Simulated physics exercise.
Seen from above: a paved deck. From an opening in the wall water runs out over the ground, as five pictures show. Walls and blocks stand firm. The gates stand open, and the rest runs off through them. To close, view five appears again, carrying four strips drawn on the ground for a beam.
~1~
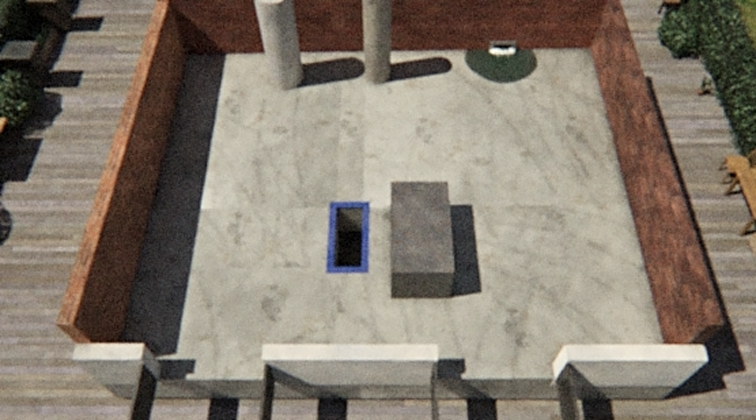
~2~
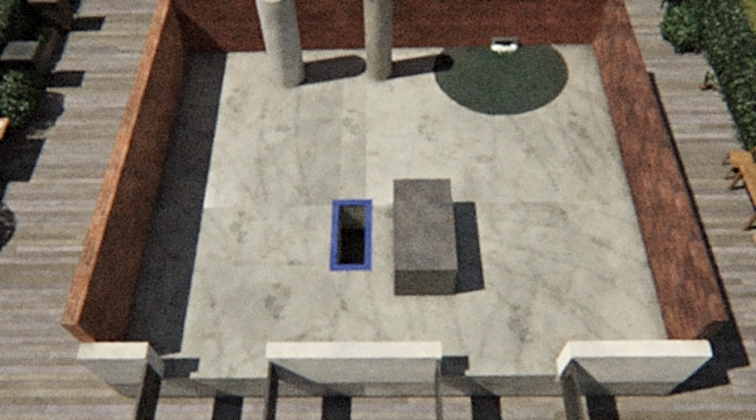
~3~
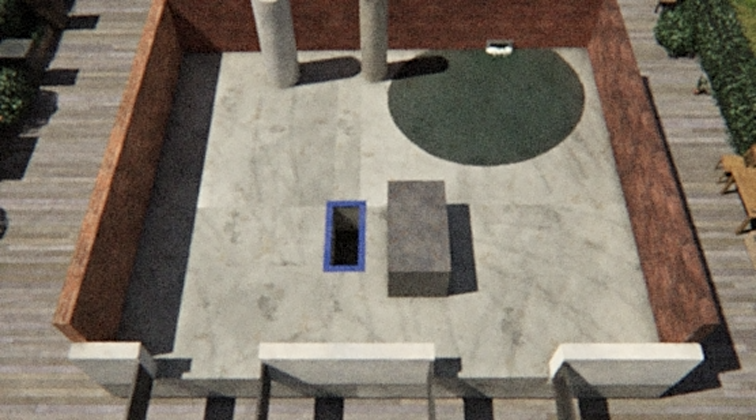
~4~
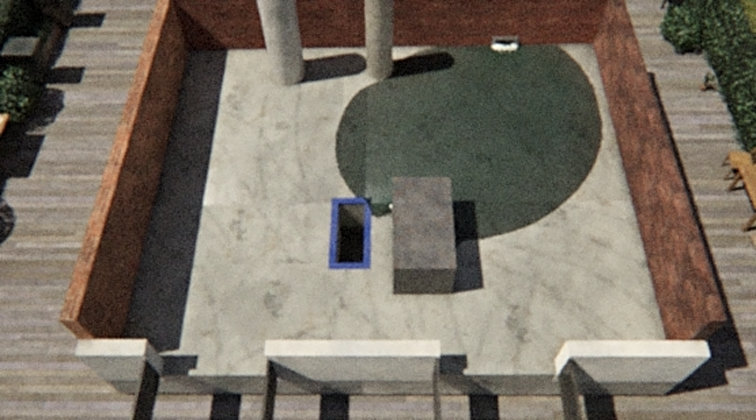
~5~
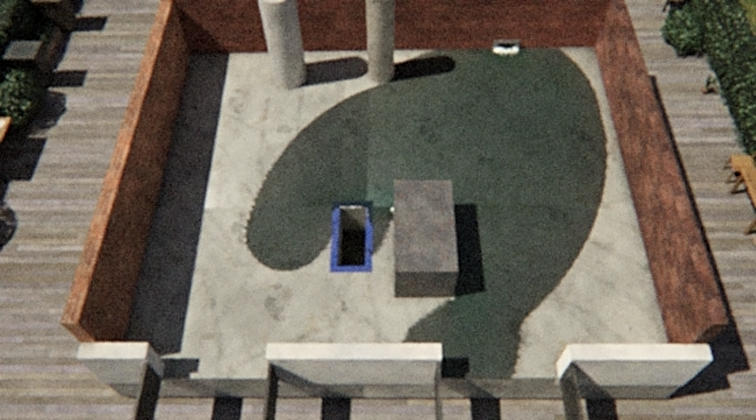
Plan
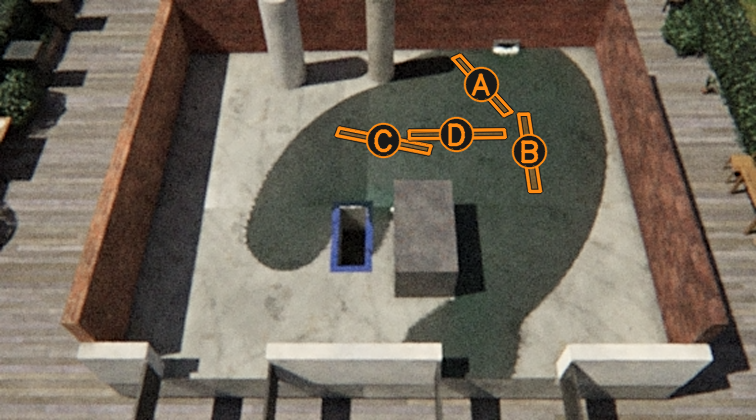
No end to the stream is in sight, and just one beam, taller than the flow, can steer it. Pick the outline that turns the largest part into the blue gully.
Use position B.
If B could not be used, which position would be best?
It is C.
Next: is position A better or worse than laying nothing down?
Position A is worse.
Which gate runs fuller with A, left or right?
The right gate.
On the marked copy, A from (456, 56) to (507, 113); B from (535, 191) to (523, 114); C from (337, 131) to (429, 149); D from (409, 134) to (504, 133).
Choosing A, about 6 % of the stream runs into the blue gully, about 92 % out by the gates.
Choosing B, about 30 % of the stream runs into the blue gully, about 70 % out by the gates.
Choosing C, about 18 % of the stream runs into the blue gully, about 82 % out by the gates.
Choosing D, about 8 % of the stream runs into the blue gully, about 92 % out by the gates.
